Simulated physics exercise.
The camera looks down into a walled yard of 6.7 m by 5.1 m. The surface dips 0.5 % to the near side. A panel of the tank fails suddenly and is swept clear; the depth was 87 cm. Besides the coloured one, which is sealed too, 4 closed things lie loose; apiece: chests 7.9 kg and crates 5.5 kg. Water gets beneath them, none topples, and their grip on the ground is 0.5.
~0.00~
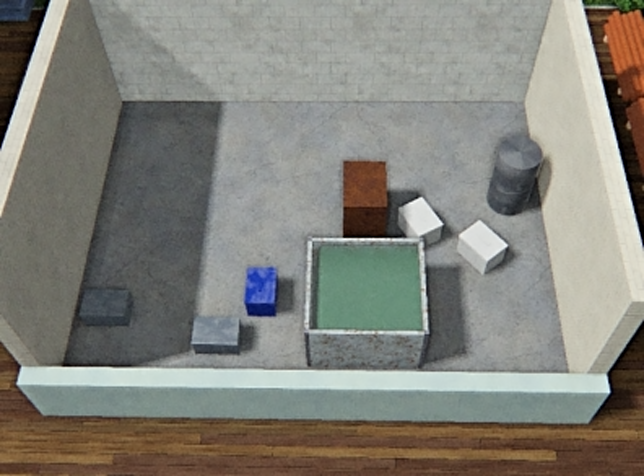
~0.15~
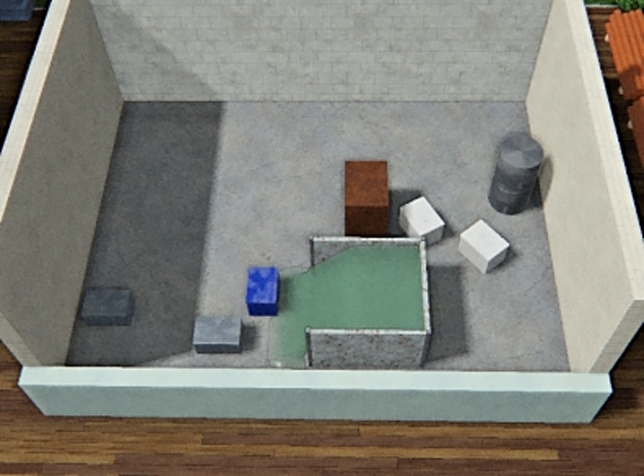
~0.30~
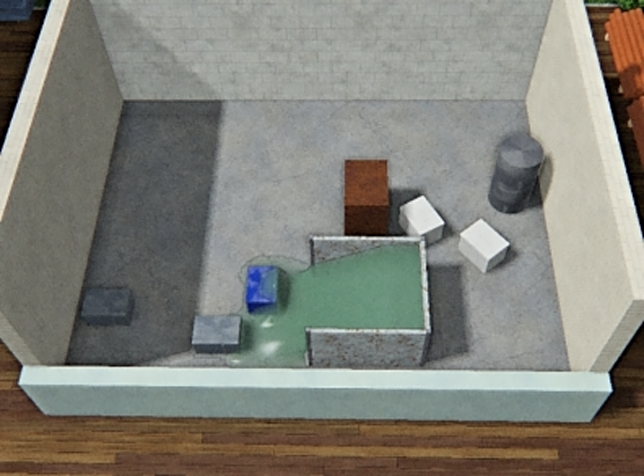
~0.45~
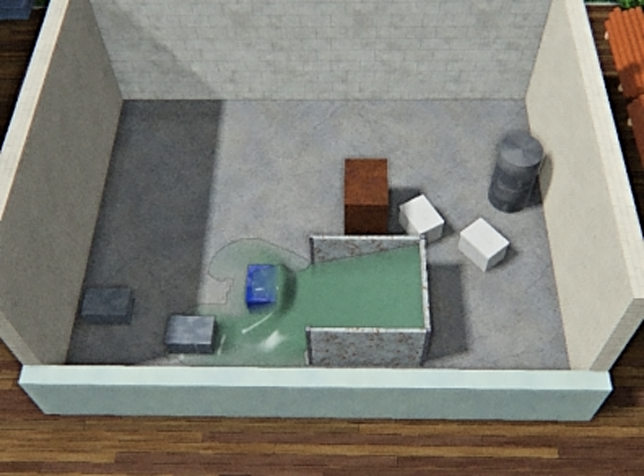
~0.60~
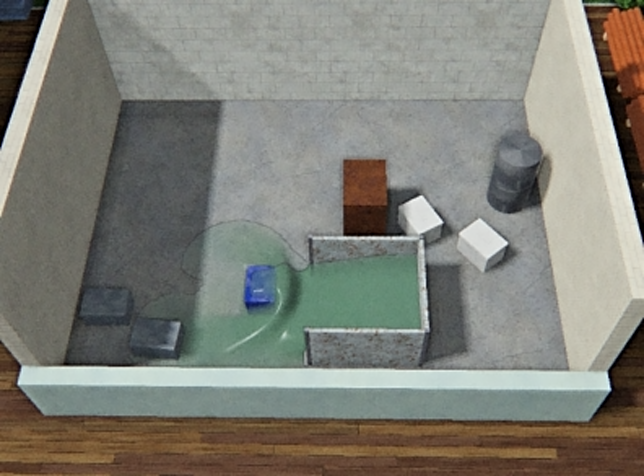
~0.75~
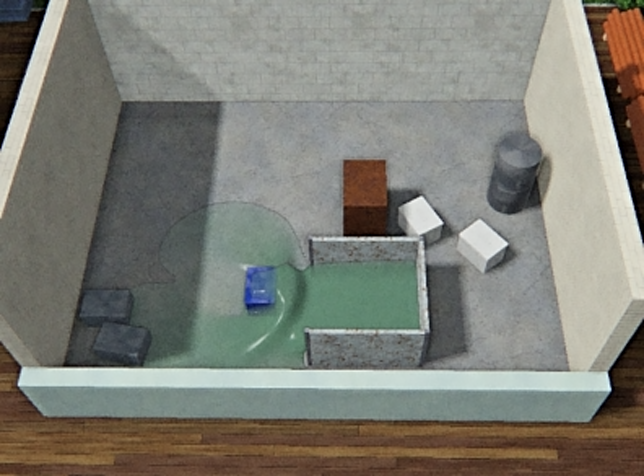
Green water pours left from the tank around a blue chest and pushes a grey box left.
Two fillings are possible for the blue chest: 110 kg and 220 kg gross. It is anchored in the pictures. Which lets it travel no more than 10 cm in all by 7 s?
For it, only the larger load is enough.
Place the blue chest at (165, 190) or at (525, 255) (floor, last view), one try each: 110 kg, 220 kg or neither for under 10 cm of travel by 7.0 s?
In turn: The smaller is enough; the smaller is enough.
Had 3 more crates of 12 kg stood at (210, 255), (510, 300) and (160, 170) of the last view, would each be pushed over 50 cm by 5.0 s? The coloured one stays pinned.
In turn: More, less, more.
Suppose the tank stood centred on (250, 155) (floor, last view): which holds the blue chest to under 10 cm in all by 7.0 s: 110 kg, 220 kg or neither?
Then the lower weight is enough.
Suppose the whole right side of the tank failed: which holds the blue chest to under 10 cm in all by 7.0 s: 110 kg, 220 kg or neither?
In that case the lower weight is enough.
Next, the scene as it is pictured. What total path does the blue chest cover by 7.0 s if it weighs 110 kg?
About 100 cm.
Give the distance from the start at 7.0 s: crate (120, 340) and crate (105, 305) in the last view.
In that order: 400 cm, 650 cm.
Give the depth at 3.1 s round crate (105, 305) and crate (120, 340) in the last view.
Roughly 8 and 5 cm.
After 1.4 s the blue chest would be 96 cm from its start with 110 kg and 0 cm from its start with 220 kg; 15 cm of water round it then.
After 3.1 s the blue chest would be 109 cm from its start with 110 kg and 0 cm from its start with 220 kg; 4 cm of water round it then.
After 4.9 s the blue chest would be 109 cm from its start with 110 kg and 0 cm from its start with 220 kg; 5 cm of water round it then.
After 7.0 s the blue chest would be 109 cm from its start with 110 kg and 0 cm from its start with 220 kg; 3 cm of water round it then.
